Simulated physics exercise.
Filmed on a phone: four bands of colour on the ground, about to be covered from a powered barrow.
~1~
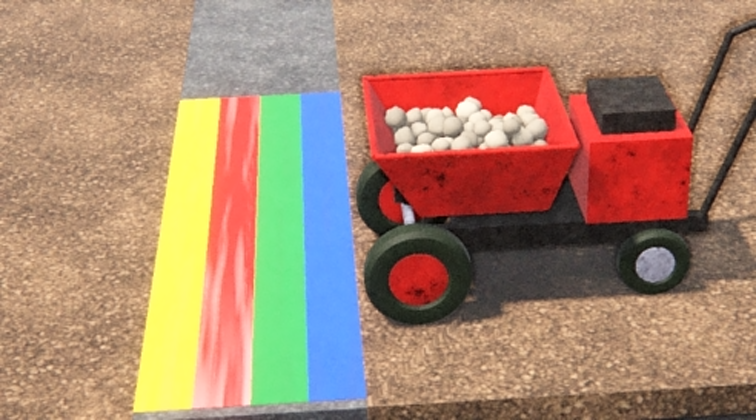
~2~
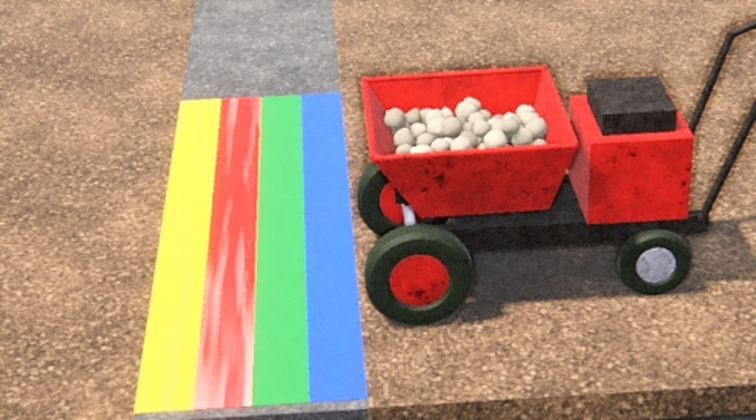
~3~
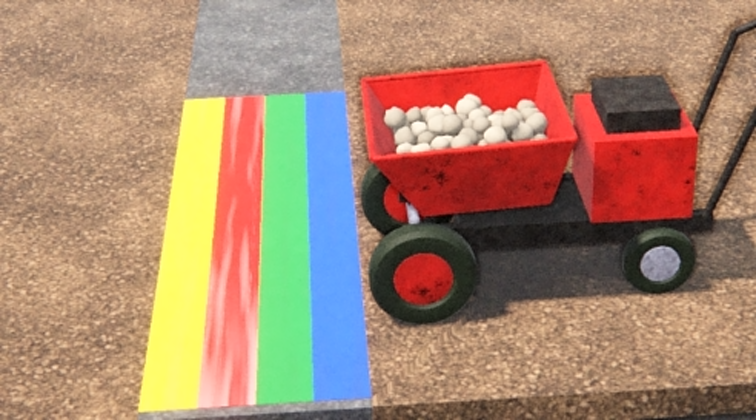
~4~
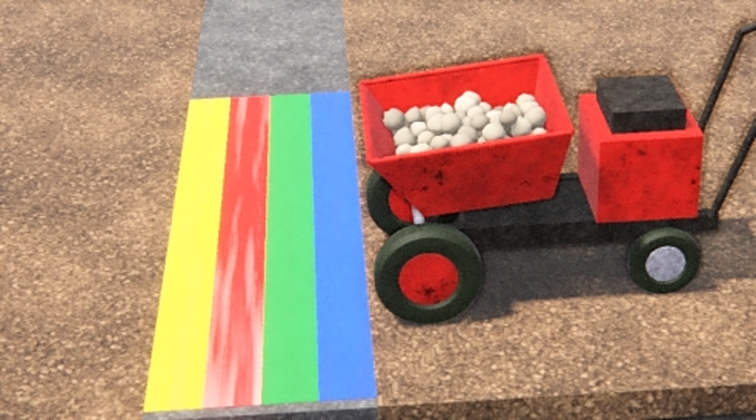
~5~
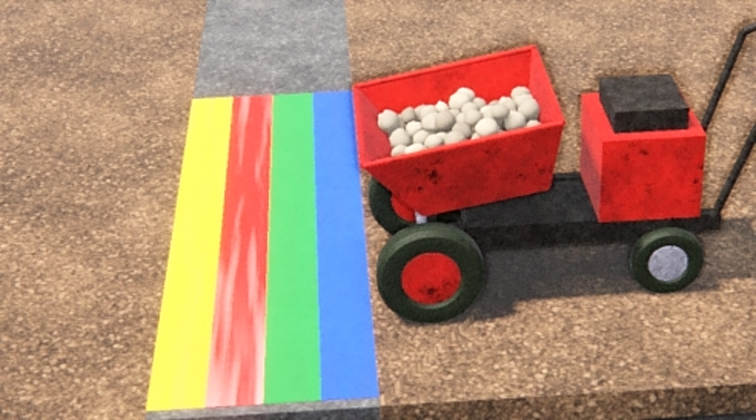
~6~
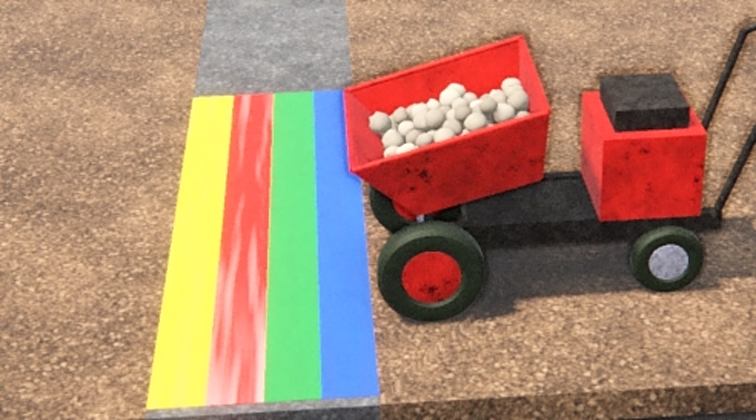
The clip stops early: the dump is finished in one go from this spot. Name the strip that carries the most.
The red strip carries the most.
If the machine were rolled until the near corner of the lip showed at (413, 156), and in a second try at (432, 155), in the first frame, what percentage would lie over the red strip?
Near 20 % and 10 %.
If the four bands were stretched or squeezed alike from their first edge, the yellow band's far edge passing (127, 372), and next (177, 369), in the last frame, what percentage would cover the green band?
Near 40 % and 10 %.
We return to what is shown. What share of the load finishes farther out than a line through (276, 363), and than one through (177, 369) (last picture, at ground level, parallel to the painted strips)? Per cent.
In turn 70 and 10 in a hundred.
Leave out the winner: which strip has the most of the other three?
In second place: The green strip.
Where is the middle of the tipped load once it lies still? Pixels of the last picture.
Close to (248, 276).
Soon, skip tipped steeply; all in the skip.
A while on, skip tipped right over; nearly all in the skip; a stray few over the green strip; a small part over the red strip.
Towards the end, skip tipped right over; about a third in the skip; a small part over the green strip; about a third over the red strip; a small part over the yellow strip; a stray few off the paint.
Finally, skip tipped right over; a small part in the skip; none over the blue strip; about a quarter over the green strip; about a third over the red strip; about a quarter over the yellow strip; a small part off the paint.
